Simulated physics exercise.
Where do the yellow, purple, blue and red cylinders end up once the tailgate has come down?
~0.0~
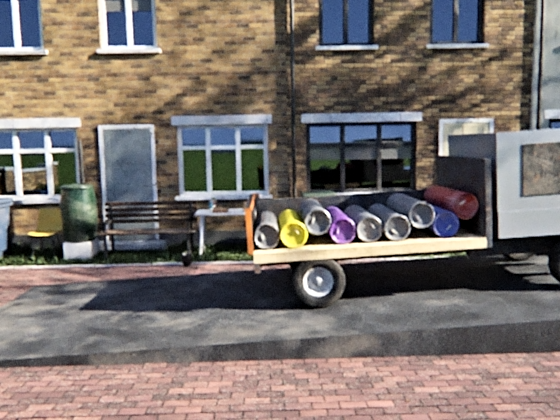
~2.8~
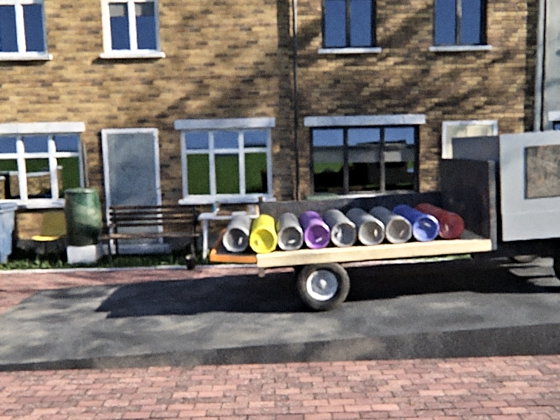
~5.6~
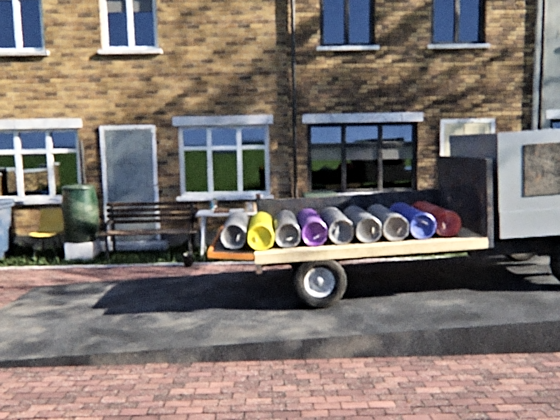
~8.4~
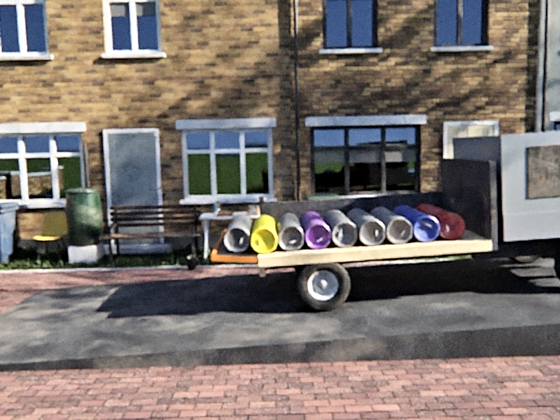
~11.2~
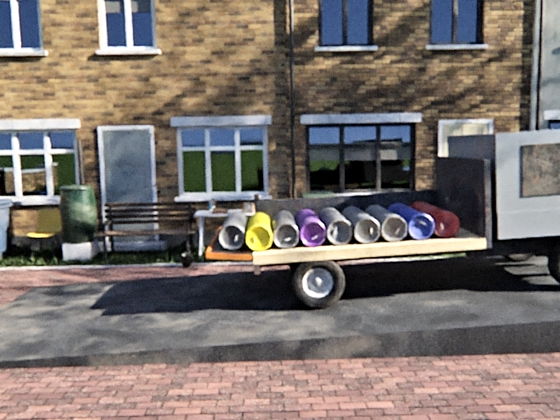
All four are still on the truck, lying in the row with the grey ones after rolling a short way to the left.
The clip shows a truck parked outside brick houses with coloured and grey cylinders lying in its open bed. The orange tailgate swings down at the left, the cylinders roll a short way left into a neat row, and all stay still aboard the vehicle.
